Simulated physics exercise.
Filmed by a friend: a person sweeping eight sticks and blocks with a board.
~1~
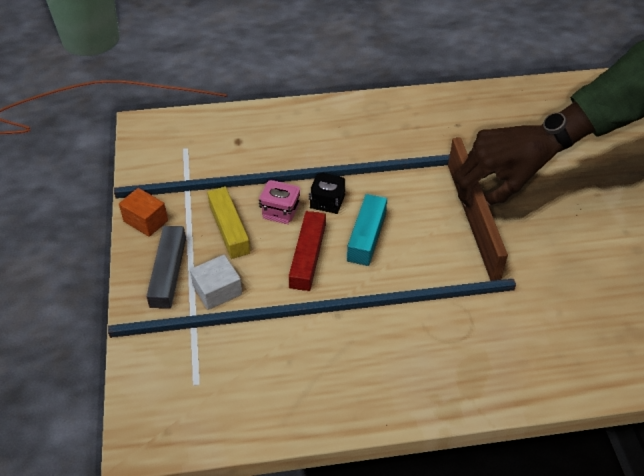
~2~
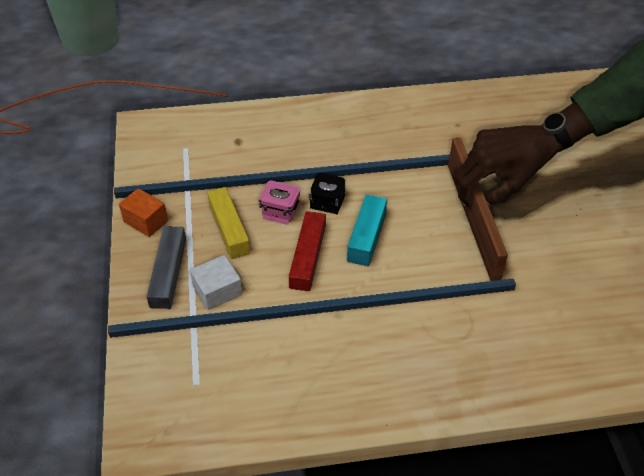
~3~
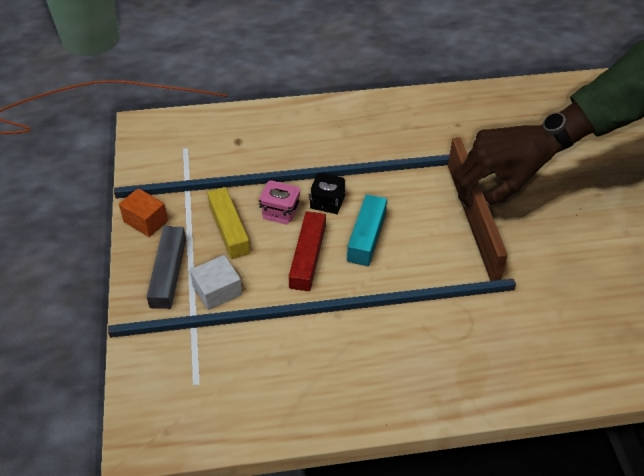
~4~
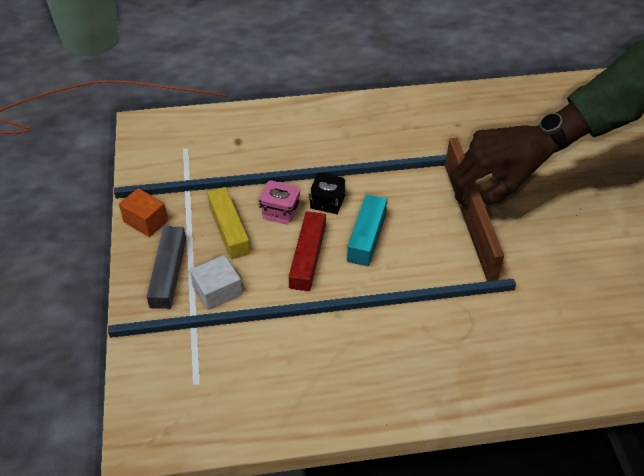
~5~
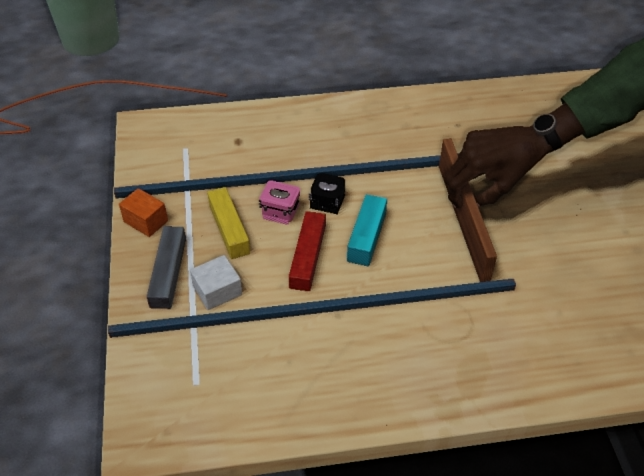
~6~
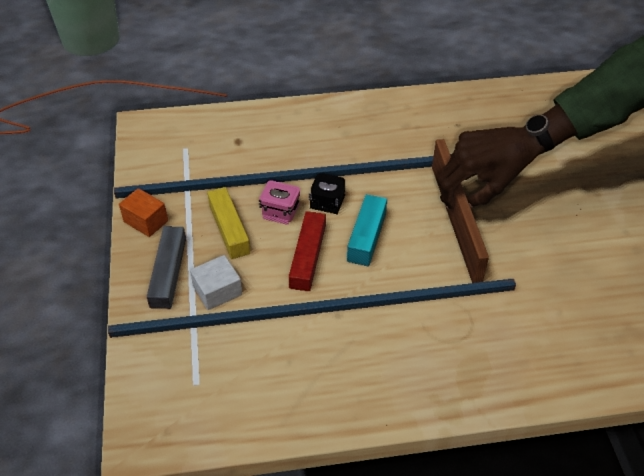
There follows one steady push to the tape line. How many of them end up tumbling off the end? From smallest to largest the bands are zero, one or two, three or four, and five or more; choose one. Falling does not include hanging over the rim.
The right band is one or two.
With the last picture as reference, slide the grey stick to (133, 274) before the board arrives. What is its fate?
Note - grey stick not retained.
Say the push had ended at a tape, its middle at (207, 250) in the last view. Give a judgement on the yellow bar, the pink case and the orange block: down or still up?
The outcome is that the yellow bar does not come off, the pink case does not come off and the orange block goes down.
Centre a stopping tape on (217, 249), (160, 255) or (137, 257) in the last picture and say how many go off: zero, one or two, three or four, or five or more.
Counts as listed: Not one / either three or four / five or more.
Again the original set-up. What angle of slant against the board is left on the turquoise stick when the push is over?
Roughly 0° out of line.
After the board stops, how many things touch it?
Well, it touches 2.
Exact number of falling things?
The number that fall is 2.
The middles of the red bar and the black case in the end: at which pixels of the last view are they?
They end up close to (156, 269) and (168, 200).
Early on, none off yet; orange block at rest near (144, 212); grey stick at rest near (167, 266); white block at rest near (216, 282).
Finally, the number that fall off is one or two; lost, grey stick and orange block.
